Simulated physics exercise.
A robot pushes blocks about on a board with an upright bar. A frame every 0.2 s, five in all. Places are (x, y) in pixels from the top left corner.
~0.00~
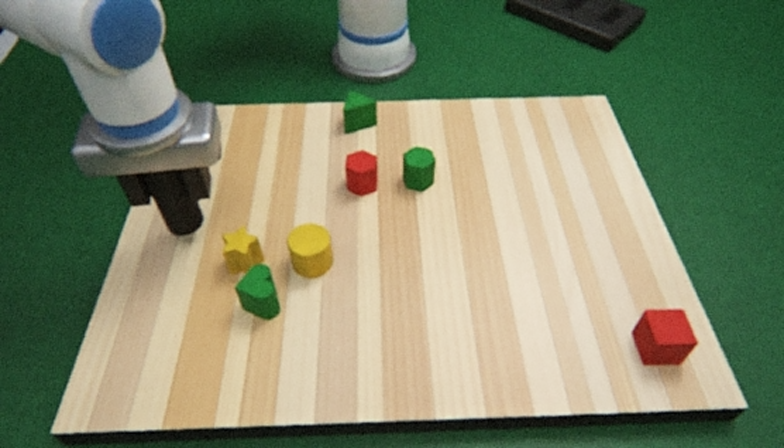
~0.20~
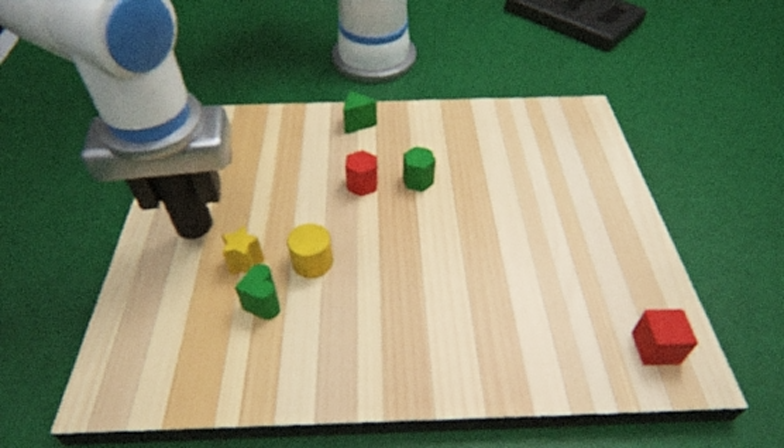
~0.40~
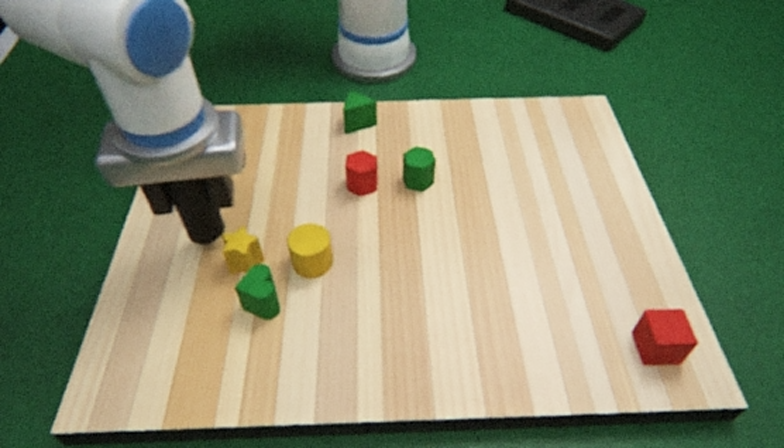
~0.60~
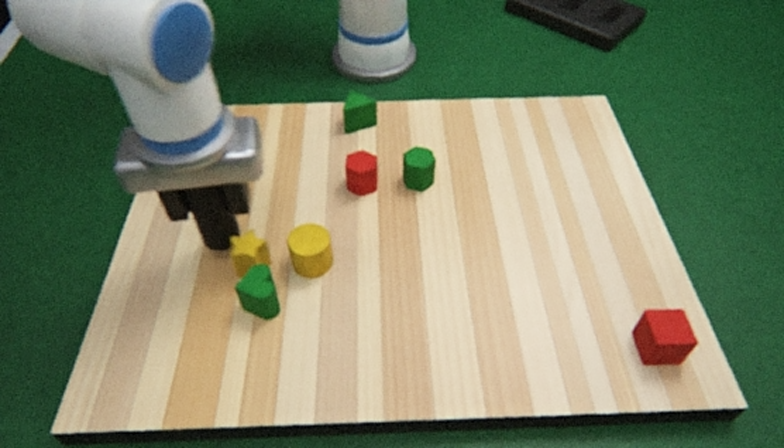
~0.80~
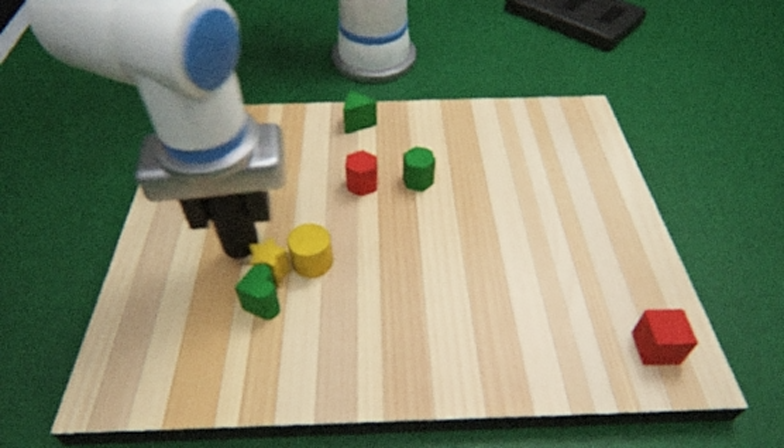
On a striped wooden board, a robot arm moves right and nudges a yellow star block toward a yellow cylinder.
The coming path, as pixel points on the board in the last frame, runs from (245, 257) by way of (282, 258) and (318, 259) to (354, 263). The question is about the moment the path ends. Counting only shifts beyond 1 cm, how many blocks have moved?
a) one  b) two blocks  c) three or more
I'll go with b - two blocks.
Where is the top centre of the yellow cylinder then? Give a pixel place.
It sits at (391, 249).
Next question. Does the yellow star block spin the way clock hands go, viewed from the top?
Yes - that is the case.
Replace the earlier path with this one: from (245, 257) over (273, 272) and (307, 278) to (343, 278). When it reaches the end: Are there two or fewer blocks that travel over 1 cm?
Answer: No.
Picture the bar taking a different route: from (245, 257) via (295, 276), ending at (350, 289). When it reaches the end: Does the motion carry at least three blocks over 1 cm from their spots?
In short: Yes.
On the path given first. One third of the way, bar (279, 245); green heart (259, 283), turned 15° clockwise; yellow star block (288, 262), turned 55° clockwise; yellow cylinder (321, 240).
Two thirds of the way, bar (316, 246); green heart (259, 283), turned 15° clockwise; yellow star block (300, 262), turned 115° clockwise; yellow cylinder (354, 243).
At the end, bar (353, 250); green heart (259, 283), turned 15° clockwise; yellow star block (300, 263), turned 115° clockwise; yellow cylinder (391, 249).
